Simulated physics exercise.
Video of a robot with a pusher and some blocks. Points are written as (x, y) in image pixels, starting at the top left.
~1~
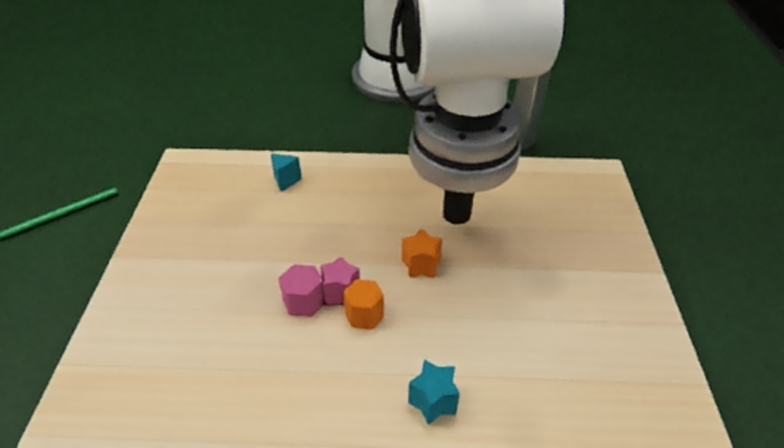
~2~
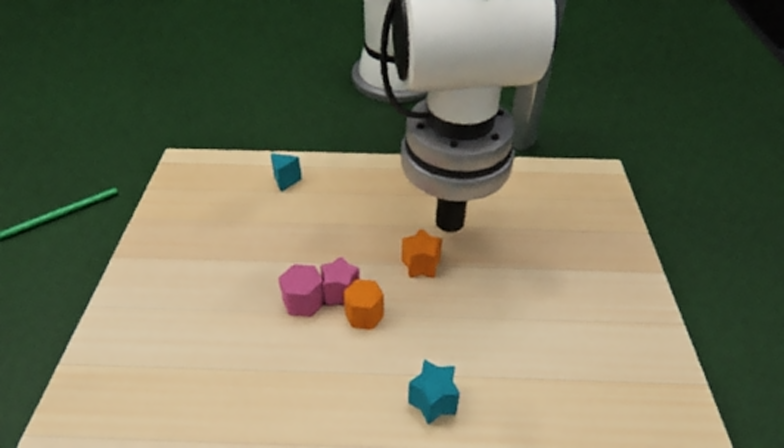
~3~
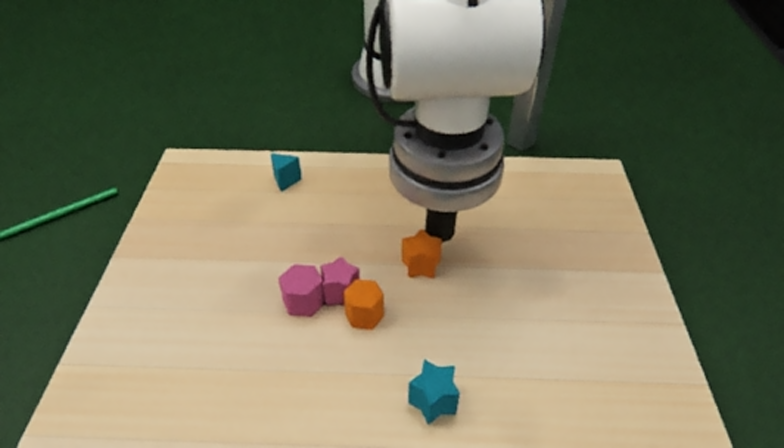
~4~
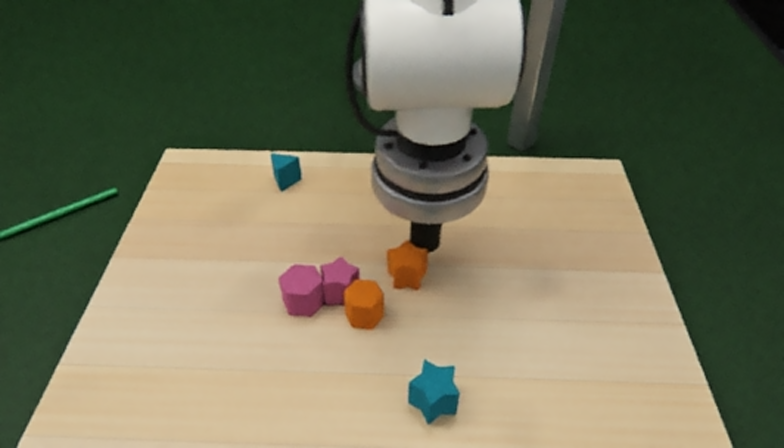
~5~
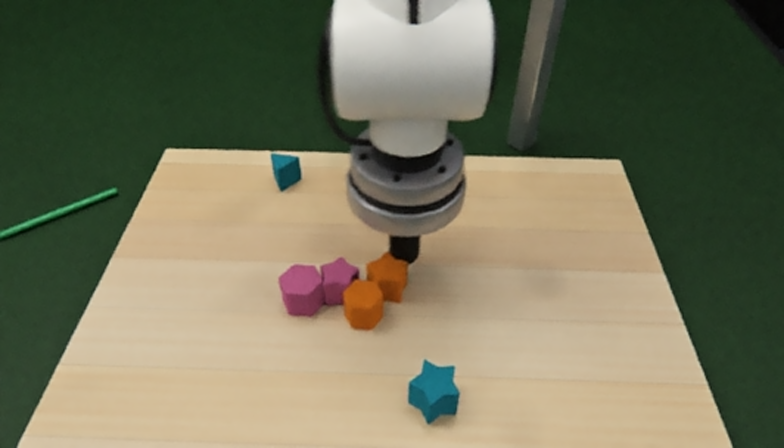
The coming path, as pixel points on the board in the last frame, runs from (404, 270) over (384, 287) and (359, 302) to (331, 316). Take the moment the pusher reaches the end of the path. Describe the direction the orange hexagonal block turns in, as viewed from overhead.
Viewed from above: Clockwise.
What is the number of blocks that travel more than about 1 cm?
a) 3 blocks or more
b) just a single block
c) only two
My pick is a.
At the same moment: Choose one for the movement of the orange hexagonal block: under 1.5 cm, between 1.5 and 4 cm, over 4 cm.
Net shift: Above 4 cm.
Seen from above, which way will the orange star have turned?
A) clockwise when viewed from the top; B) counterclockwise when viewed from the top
I choose B.
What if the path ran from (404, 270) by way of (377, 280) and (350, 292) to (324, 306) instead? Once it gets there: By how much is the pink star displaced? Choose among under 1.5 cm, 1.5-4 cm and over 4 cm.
Beyond 4 cm.
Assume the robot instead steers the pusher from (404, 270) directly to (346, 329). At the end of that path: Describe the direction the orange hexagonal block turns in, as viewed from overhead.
Spin direction: Clockwise.
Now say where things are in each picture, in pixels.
The first frame shows pusher tip (457, 215); block tops, pink hexagonal block (300, 278); pink star (339, 271); orange hexagonal block (364, 293); orange star (423, 242).
The second frame shows pusher (450, 223); blocks unchanged.
The third frame shows pusher (440, 232); blocks unchanged.
The fourth frame shows pusher (425, 243); orange star (408, 254).
The fifth frame shows pusher (404, 254); pink hexagonal block (300, 278); pink star (339, 271); orange hexagonal block (363, 293); orange star (387, 267).
The first path, step by step. Halfway along, pusher (371, 279); pink hexagonal block (291, 278); pink star (331, 279), turned 25° clockwise; orange hexagonal block (334, 326); orange star (359, 297), turned 15° anticlockwise.
At the end, pusher (330, 300); pink hexagonal block (268, 279), turned 35° clockwise; pink star (296, 296), turned 45° clockwise; orange hexagonal block (327, 351), turned 25° clockwise; orange star (343, 318), turned 60° anticlockwise.
